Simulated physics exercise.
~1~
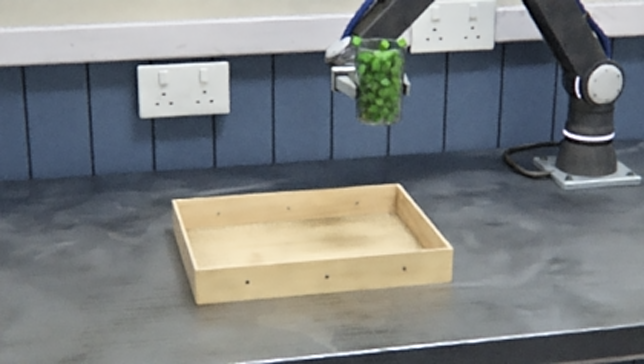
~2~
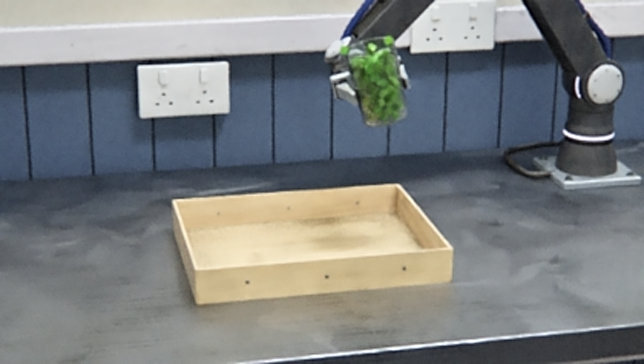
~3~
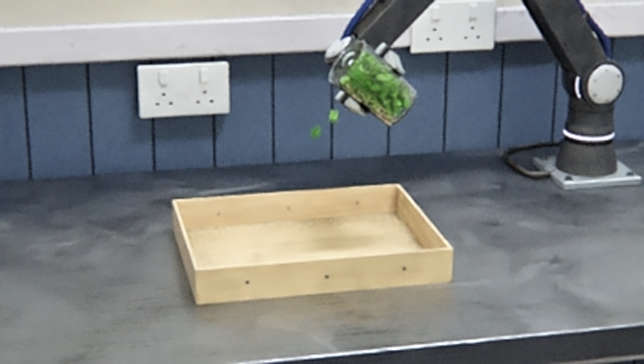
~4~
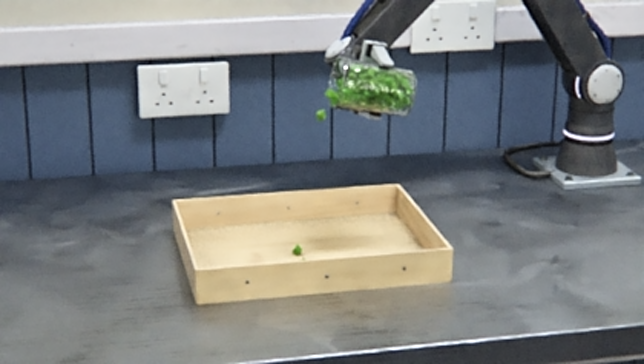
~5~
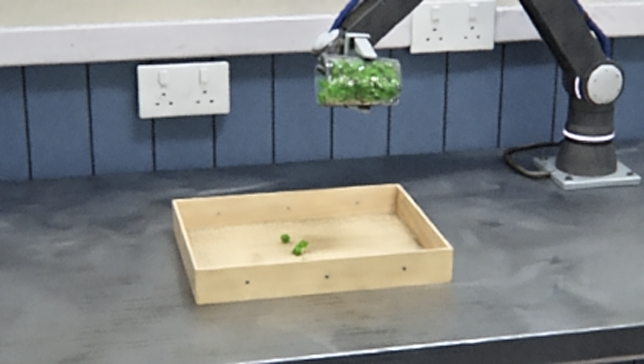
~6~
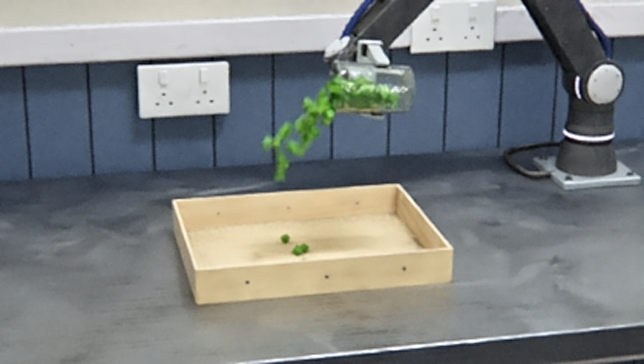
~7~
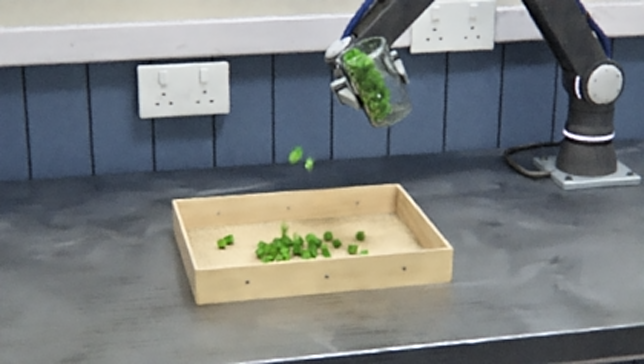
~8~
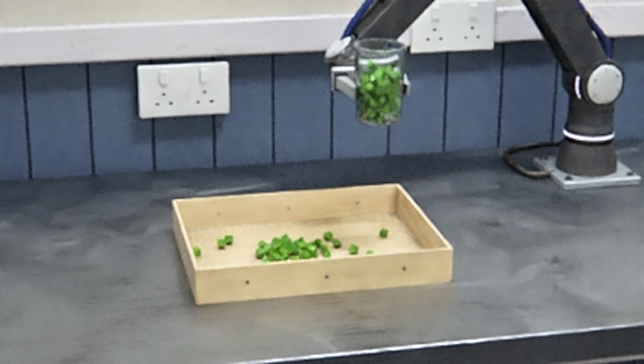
On a dark worktop, a robot arm tips some green pieces from a clear cup into a wooden tray.
